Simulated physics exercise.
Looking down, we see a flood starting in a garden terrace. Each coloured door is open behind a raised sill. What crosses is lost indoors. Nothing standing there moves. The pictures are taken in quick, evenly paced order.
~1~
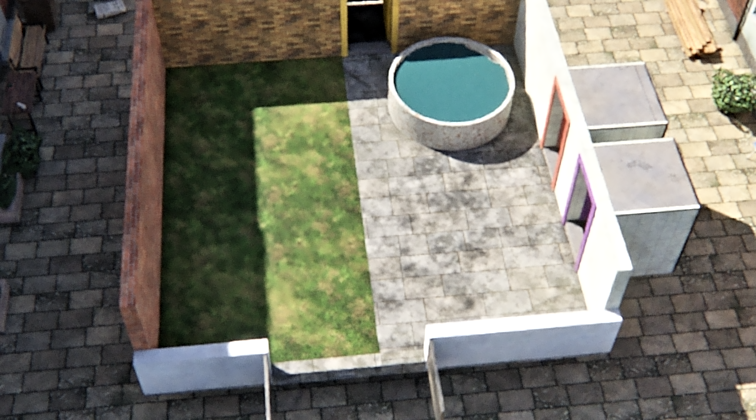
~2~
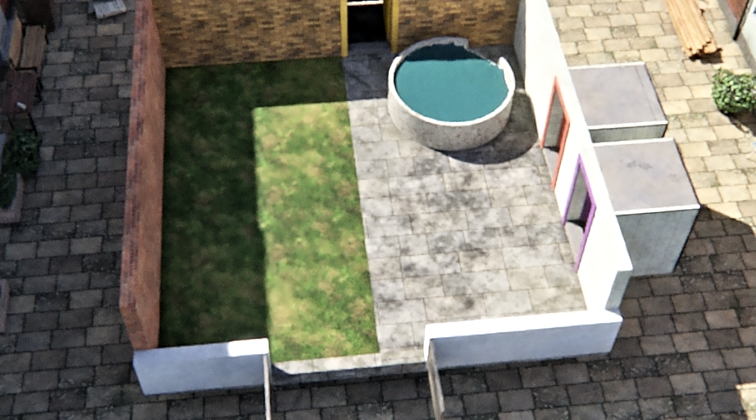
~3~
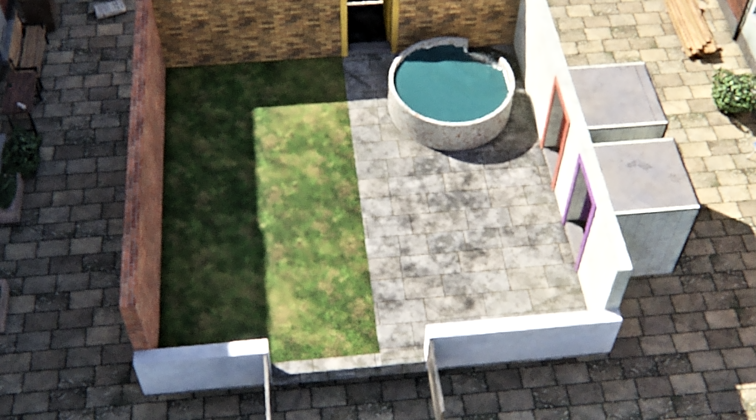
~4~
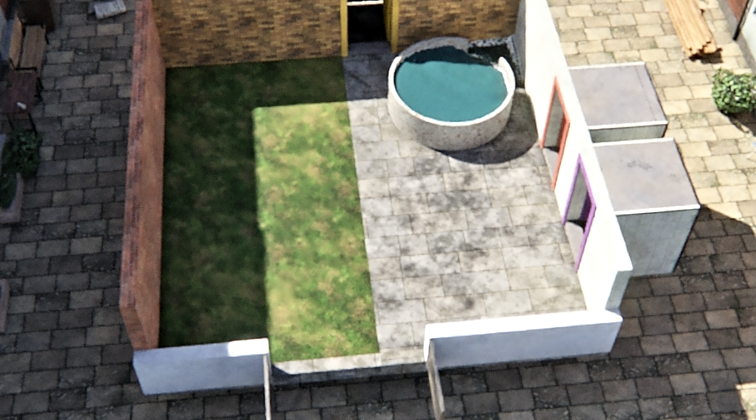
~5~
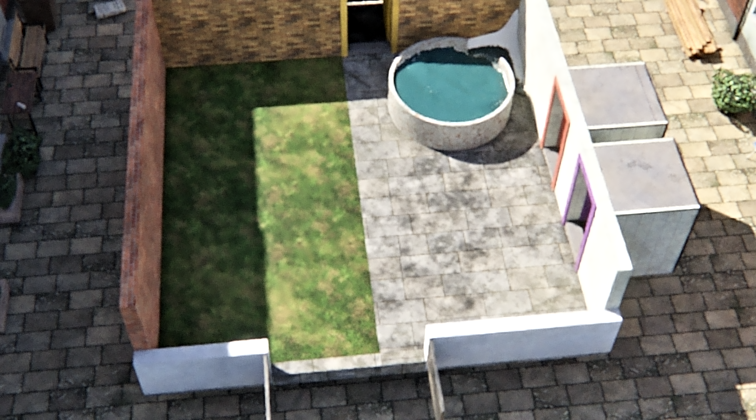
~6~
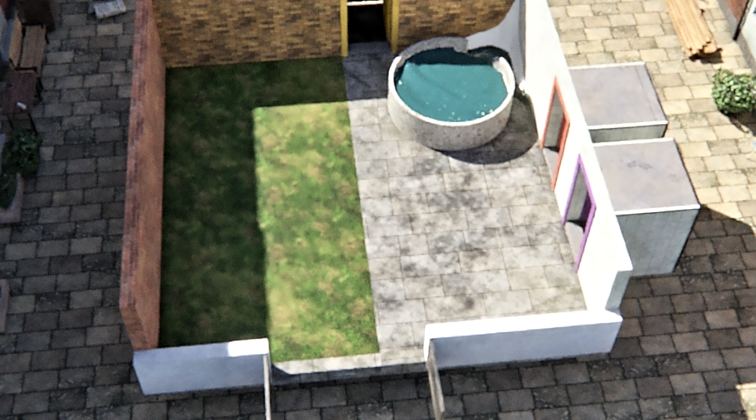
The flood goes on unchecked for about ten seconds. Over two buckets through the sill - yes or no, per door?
Purple door - no, red door - no, yellow door - no.
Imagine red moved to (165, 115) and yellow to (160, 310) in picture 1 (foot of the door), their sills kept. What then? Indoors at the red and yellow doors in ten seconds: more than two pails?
I'd say the red door remains short of it and the yellow door remains short of it.
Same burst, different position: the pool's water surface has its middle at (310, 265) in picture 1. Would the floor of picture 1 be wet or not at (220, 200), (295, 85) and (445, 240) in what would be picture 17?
Bone-dry, bone-dry, soaked.
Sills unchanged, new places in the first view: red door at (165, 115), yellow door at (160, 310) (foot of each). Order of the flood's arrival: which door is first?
Answer: The purple door.
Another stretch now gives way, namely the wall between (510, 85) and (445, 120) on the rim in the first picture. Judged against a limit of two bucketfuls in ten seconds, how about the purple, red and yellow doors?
Here's how it goes: The purple door comes in low, the red door overshoots, the yellow door comes in low.
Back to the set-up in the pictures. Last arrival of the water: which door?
Looking at the pictures, the answer is the purple door.
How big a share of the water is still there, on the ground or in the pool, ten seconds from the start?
98 percent or thereabouts.
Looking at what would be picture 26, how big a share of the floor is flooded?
About 35 per cent.
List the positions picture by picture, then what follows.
The round tank at (451, 82) is whole and still, in the first picture.
The front is at a hidden place, out from the gap on the round tank's far side, in the second picture.
The front is at (516, 63), out from the gap on the round tank's far side, in the third picture.
The front is at (511, 45), out from the gap on the round tank's far side, in the fourth picture.
The front is at (511, 45), out from the gap on the round tank's far side, in the fifth picture.
The front is at a hidden place, out from the gap on the round tank's far side, in the sixth picture.
A moment on, water covers 5 % of the floor; the purple door not reached, the red door not reached, the yellow door not reached.
Next, water covers 15 % of the floor; the purple door not reached, the red door wet at the sill, nothing in, the yellow door wet at the sill, nothing in.
Then, water covers 35 % of the floor; the purple door wet at the sill, nothing in, the red door wet at the sill, nothing in, the yellow door under two buckets in.
Later, water covers 60 % of the floor; the purple door wet at the sill, nothing in, the red door wet at the sill, nothing in, the yellow door under two buckets in.
In the end, water covers 90 % of the floor; the purple door wet at the sill, nothing in, the red door wet at the sill, nothing in, the yellow door under two buckets in.
